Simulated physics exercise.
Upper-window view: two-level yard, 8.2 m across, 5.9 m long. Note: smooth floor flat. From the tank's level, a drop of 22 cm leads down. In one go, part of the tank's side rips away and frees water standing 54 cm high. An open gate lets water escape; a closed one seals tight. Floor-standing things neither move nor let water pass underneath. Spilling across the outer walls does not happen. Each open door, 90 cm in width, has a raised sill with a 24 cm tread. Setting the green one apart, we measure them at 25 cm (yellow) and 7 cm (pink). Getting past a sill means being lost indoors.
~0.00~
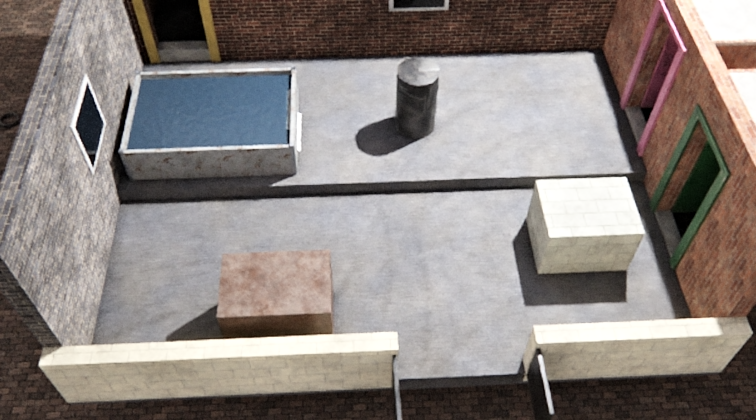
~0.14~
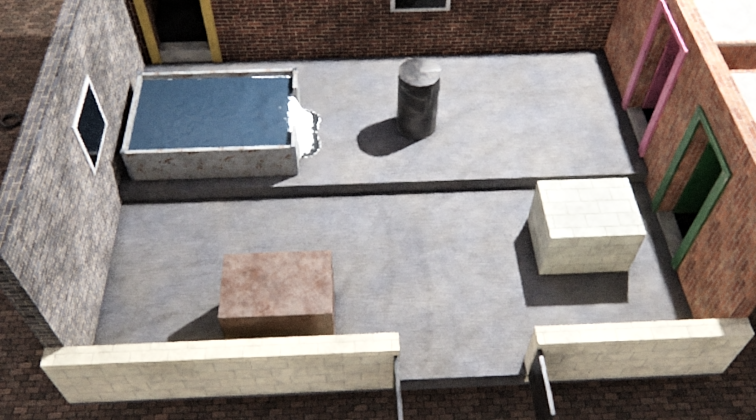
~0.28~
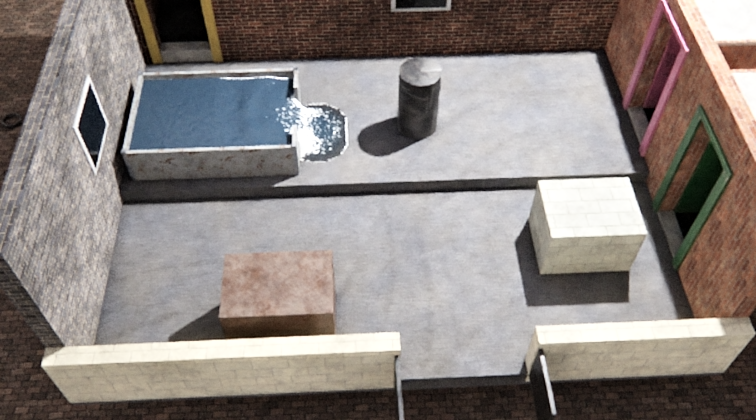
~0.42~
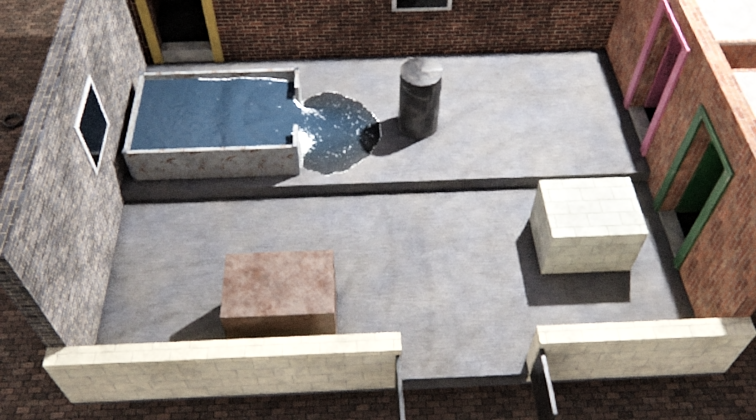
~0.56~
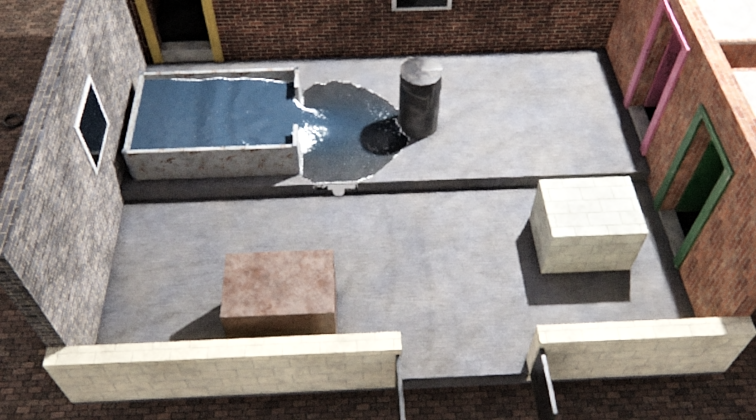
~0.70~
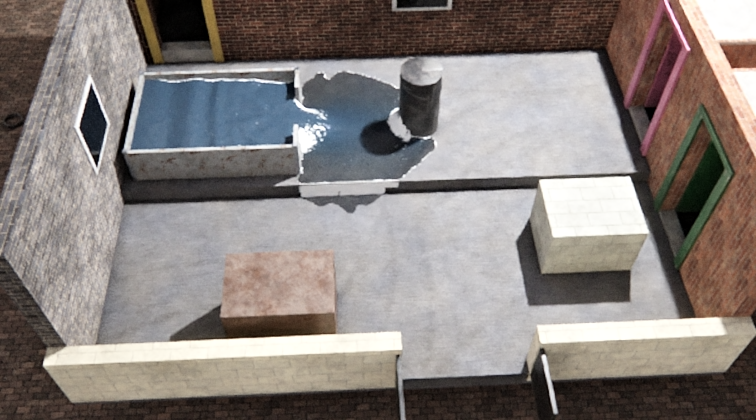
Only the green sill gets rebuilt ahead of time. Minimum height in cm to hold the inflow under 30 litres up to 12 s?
Roughly 5.5 cm.
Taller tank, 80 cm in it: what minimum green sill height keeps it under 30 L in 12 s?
12.0 cm.
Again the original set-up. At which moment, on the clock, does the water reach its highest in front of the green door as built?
Approximately 8.0 s.
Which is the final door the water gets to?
It would be the yellow one.
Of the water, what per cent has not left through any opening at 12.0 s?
Roughly 86 percent of the water remains.
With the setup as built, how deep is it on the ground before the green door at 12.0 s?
Lab note: Depth approx. 7.0 cm.
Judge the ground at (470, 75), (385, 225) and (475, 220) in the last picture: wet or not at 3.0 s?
Going in order: Swamped, swamped, swamped.
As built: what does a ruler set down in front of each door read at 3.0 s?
Reading in centimetres: Yellow = 0, green = 3, pink = 0.
After 1.4 s water covers 20 % of the floor, deepest (28 cm) near (311, 136); it has not reached the green door.
After 3.0 s water covers 45 % of the floor, deepest (22 cm) near (388, 125); 3 cm at the green door, 0 litres in over its 5 cm sill.
After 12.0 s water covers 85 % of the floor, deepest (10 cm) near (560, 214); 7 cm at the green door, 40 litres in over its 5 cm sill.
At the green door as built, the water arrived by 2.9 s and peaked near 9 cm at 7.8 s.
With a sill of 5 cm, 40 litres would have come in within the 12 s; with 6.5 cm, 19 litres. So under 30 litres takes about 5.5 cm.
